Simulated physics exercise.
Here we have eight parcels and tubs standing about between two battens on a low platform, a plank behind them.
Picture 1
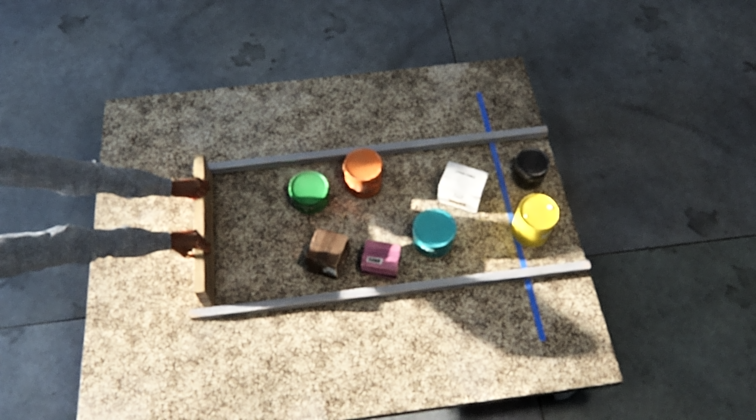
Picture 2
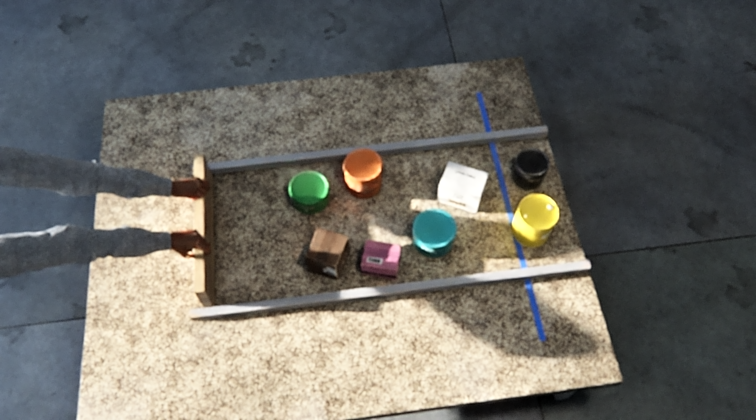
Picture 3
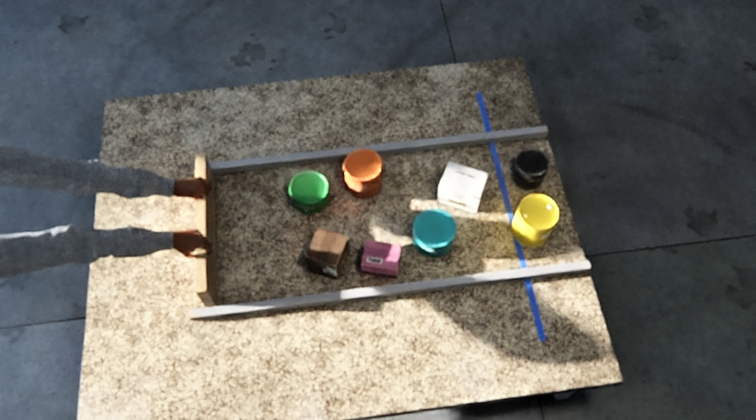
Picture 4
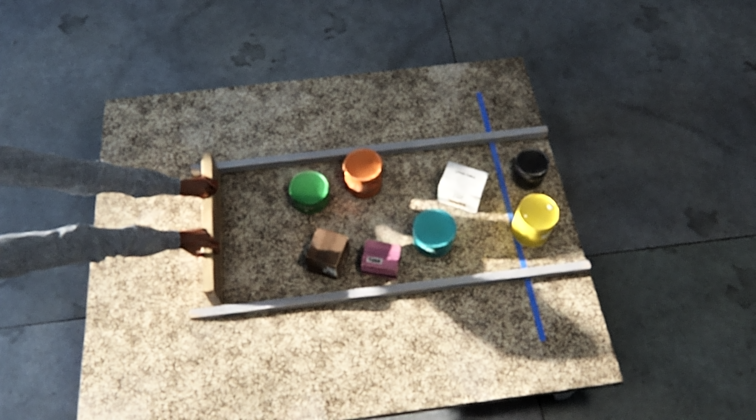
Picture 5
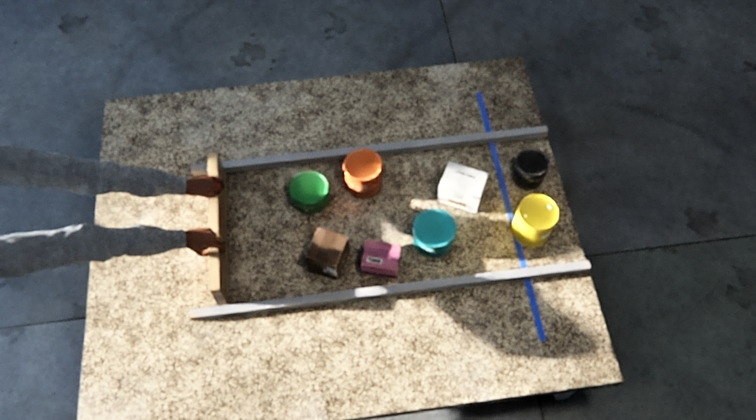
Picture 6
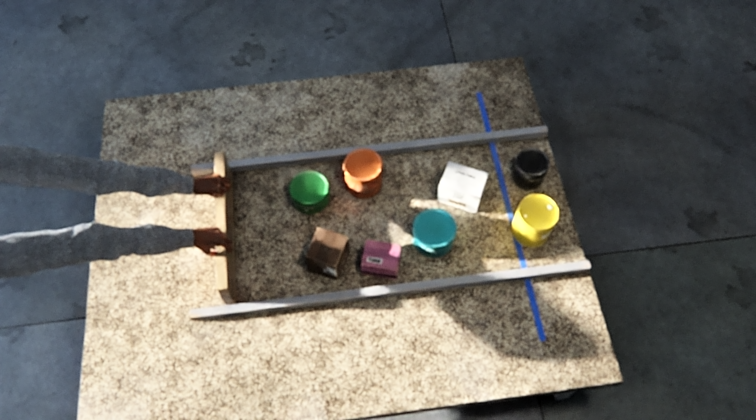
The clip opens on a speckled platform where eight colourful tubs and boxes stand between two pale battens, with two grey-sleeved arms holding a wooden plank at the left. The plank stays nearly still at first, then the arms push it slightly right, while the objects remain in place.
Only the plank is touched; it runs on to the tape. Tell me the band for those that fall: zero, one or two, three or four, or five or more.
As it turns out, the number that fall off is one or two.
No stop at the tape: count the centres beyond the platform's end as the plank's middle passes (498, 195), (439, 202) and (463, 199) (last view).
Place by place, 2, 0 and 0.
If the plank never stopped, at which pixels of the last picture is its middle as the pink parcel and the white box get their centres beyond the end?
Its middle is around (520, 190) and around (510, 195).
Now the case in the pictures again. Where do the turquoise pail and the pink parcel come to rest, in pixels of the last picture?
The turquoise pail at (566, 215), the pink parcel at (571, 247).
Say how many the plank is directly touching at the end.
It touches 2.
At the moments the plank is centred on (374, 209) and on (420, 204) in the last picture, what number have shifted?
The counts are 5 and 6.
A little later, none off yet; black pail at rest near (530, 169); yellow canister at rest near (534, 221); white box at rest near (462, 187).
When it is over, the number that fall off is one or two; down, yellow canister and black pail.
